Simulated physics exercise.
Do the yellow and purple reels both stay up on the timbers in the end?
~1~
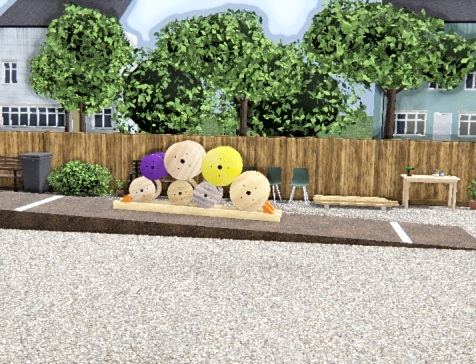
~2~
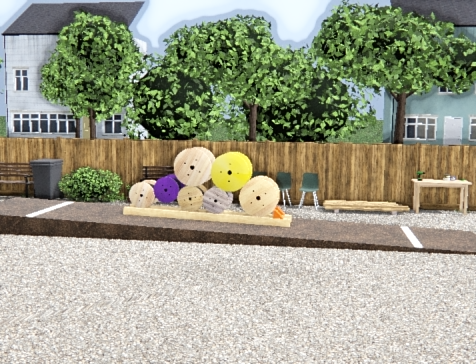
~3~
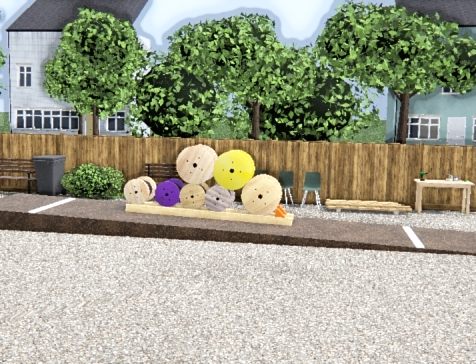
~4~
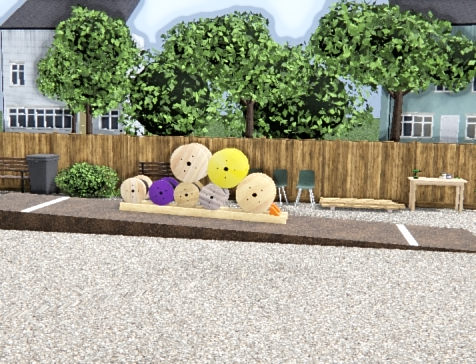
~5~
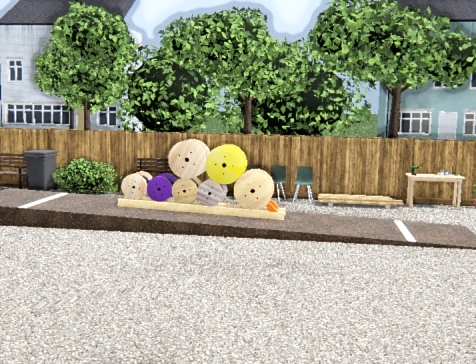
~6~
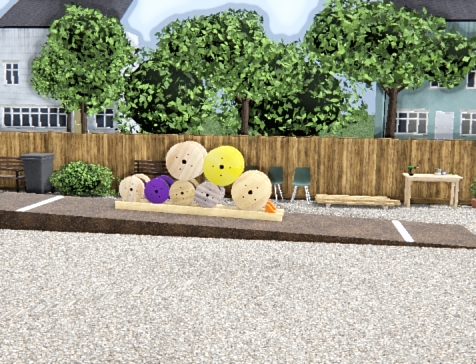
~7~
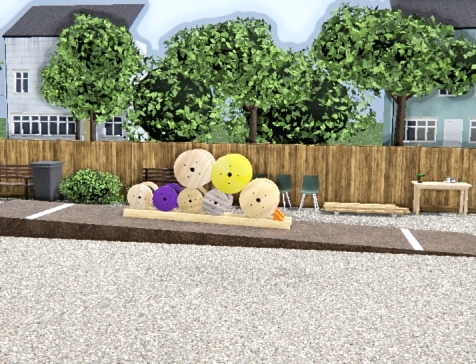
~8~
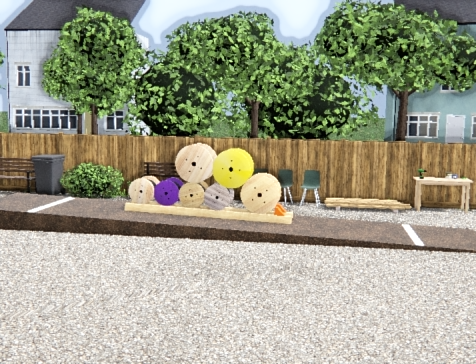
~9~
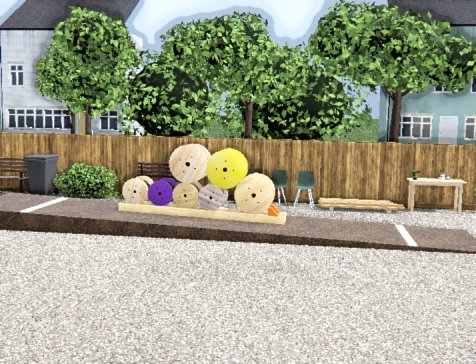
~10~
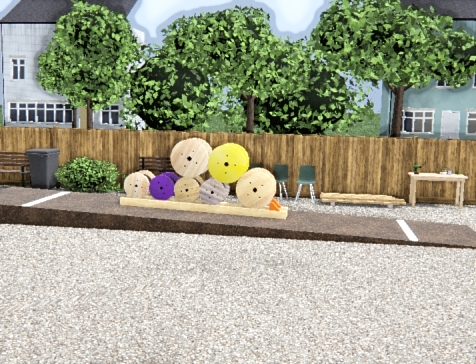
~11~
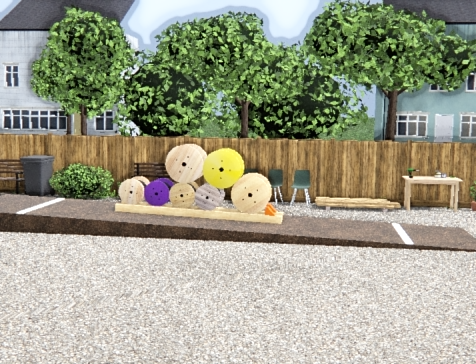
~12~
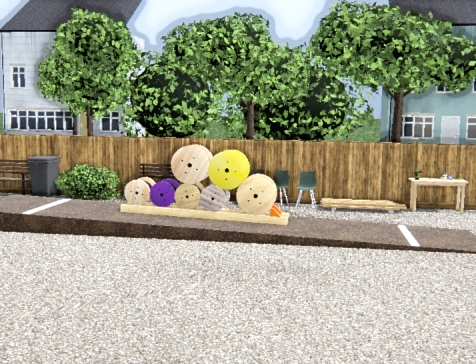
Yes, both stay up on the timbers, with the purple reel down in the bottom row and the yellow one still resting on top of others.
